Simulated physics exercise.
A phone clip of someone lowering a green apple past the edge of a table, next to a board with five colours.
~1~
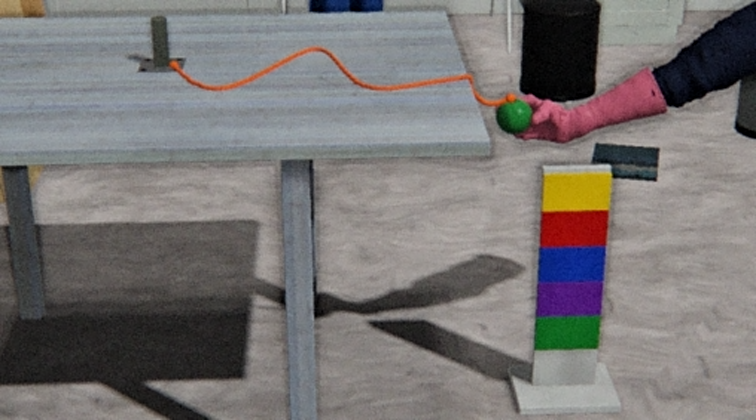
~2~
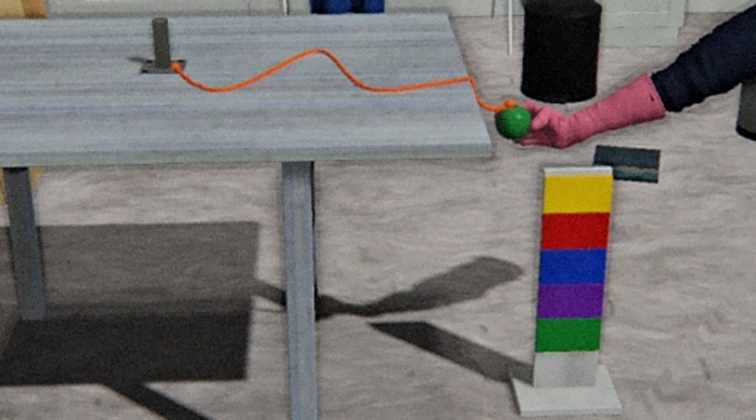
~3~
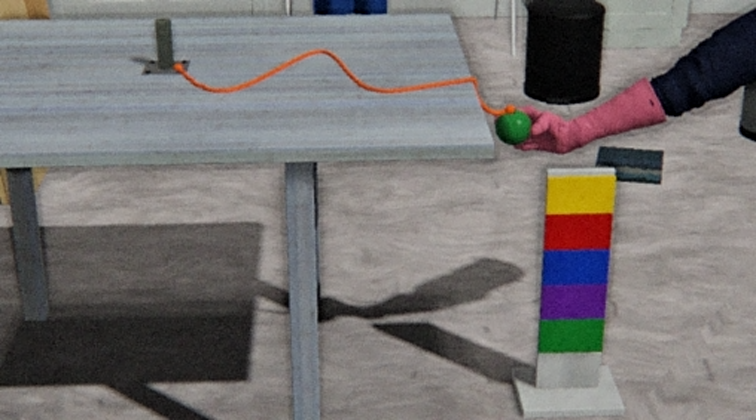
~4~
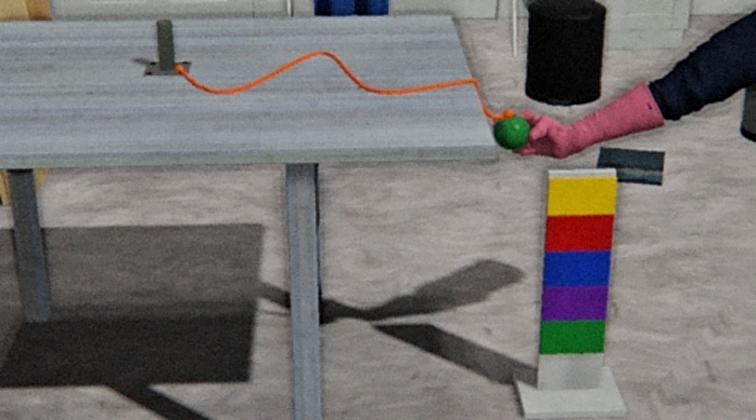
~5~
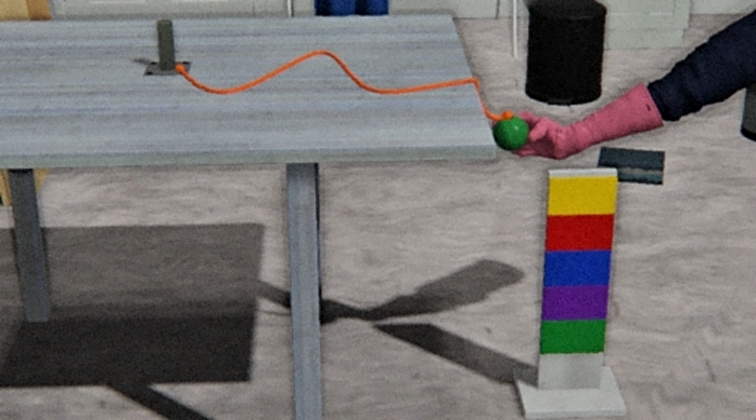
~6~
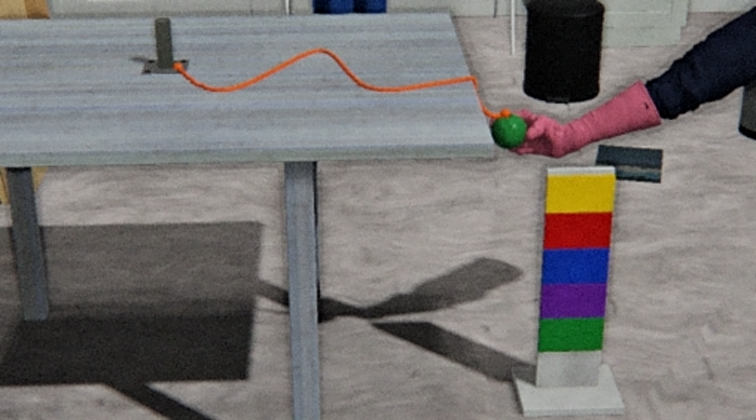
A pink-gloved hand held a green apple, tied to an orange cord from a post on the gray table, near the table's edge beside a striped colored stand, and it barely moved.
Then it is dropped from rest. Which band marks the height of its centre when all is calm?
The green one.
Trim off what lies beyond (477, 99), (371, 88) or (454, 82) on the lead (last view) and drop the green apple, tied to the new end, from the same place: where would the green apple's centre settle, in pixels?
Try by try, around (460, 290), (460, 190) and (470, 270).
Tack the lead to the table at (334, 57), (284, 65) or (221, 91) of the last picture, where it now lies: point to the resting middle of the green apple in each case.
In that order: (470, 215), (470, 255) and (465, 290).
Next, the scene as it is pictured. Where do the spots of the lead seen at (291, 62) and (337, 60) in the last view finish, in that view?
They go to (384, 71) and to (470, 78).
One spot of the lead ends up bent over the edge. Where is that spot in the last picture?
It lies at about (337, 60).
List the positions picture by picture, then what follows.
The first picture shows green apple (514, 116); yellow (577, 193); red (575, 229); blue (572, 266); purple (570, 300); green (568, 334).
The second picture shows green apple (513, 122); lead through (190, 82) (260, 77) (314, 52) (349, 77) (422, 86).
The third picture shows green apple (513, 128).
The fourth picture shows green apple (511, 132); lead through (194, 84) (264, 79) (318, 54) (353, 79) (426, 88).
The fifth picture shows green apple (511, 133).
The sixth picture shows green apple (509, 132); lead through (192, 82) (262, 77) (316, 52) (352, 77) (425, 86).
Soon after, apple near (450, 328); level with green.
After that, apple near (475, 332); level with green.
In the end, apple near (458, 331); level with green. The lead holds its middle at green.
